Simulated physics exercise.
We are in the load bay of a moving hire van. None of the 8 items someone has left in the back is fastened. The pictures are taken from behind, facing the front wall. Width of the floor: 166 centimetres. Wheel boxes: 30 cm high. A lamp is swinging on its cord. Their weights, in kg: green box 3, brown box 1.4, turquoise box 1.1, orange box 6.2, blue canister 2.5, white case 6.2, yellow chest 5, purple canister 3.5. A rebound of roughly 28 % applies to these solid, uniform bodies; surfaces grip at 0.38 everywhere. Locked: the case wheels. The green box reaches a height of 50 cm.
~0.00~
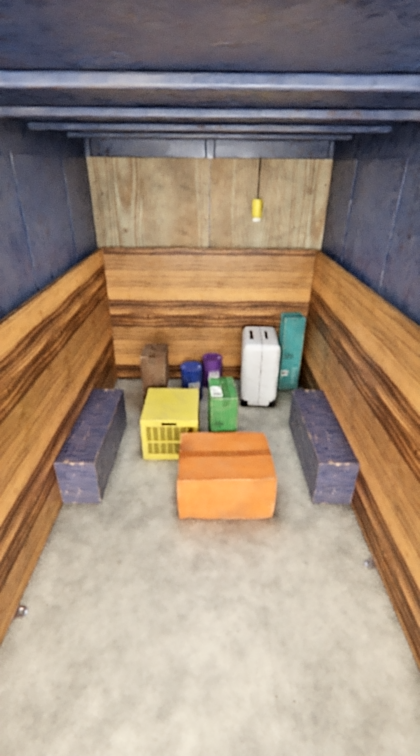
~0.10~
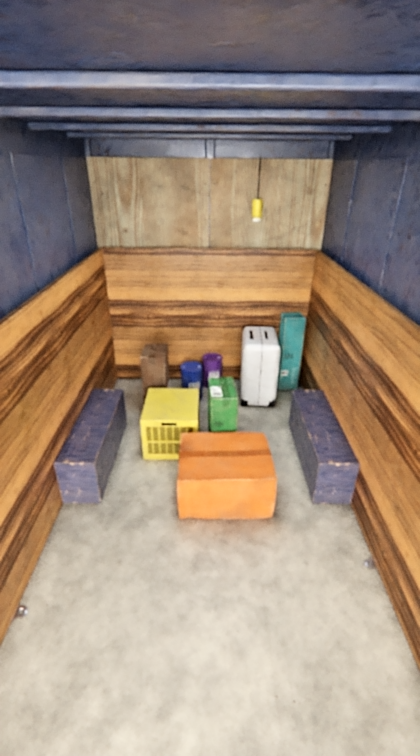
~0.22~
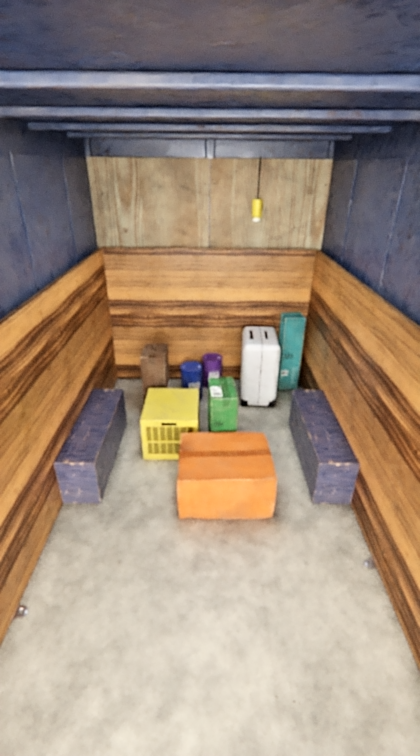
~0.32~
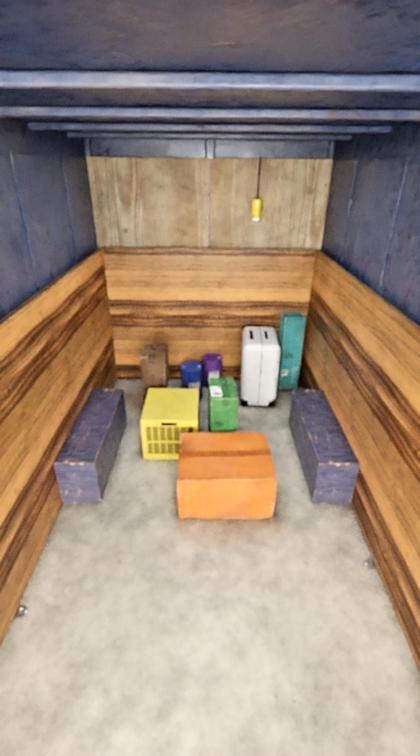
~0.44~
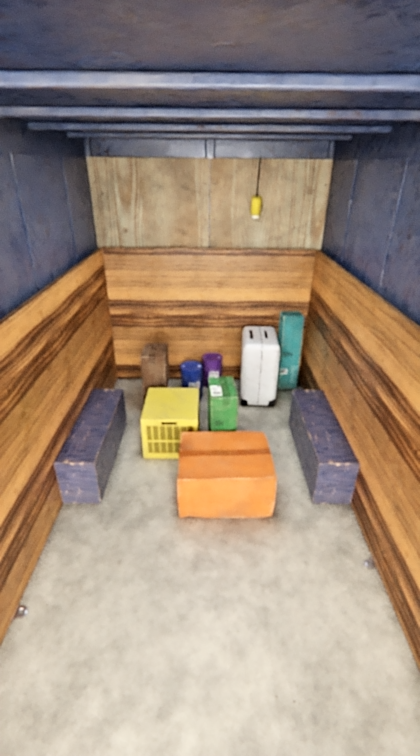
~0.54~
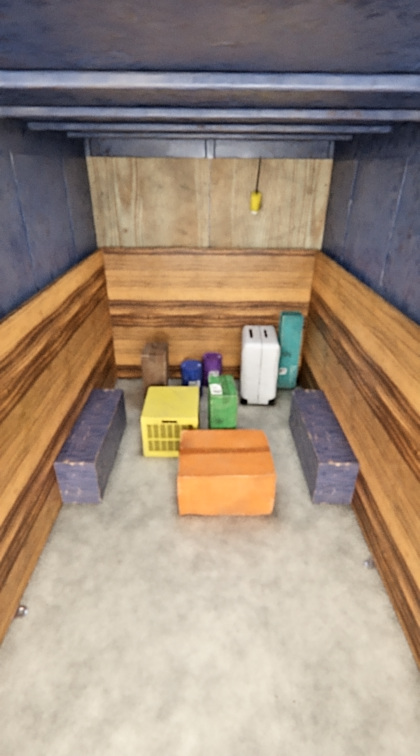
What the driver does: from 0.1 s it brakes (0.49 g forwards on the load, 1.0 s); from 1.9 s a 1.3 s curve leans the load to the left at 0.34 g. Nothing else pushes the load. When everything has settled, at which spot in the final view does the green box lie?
(204, 397).
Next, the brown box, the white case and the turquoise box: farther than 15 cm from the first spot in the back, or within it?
In short, the brown box leaves its position, the white case stays close to home, the turquoise box stays close to home.
By 0.84 s, force 0.49 g forwards; green box 15 cm from its spot near (221, 408); brown box 15 cm from its spot; blue canister 15 cm from its spot.
By 1.14 s, smooth; green box 29 cm from its spot near (221, 398); brown box 29 cm from its spot; orange box 29 cm from its spot.
When it is over (5.2 s), not toppled but over 15 cm from the start, green box, brown box, orange box, blue canister and yellow chest; the other 3 within 15 cm of the start. End places, in pixels of the last picture, green box near (204, 397).
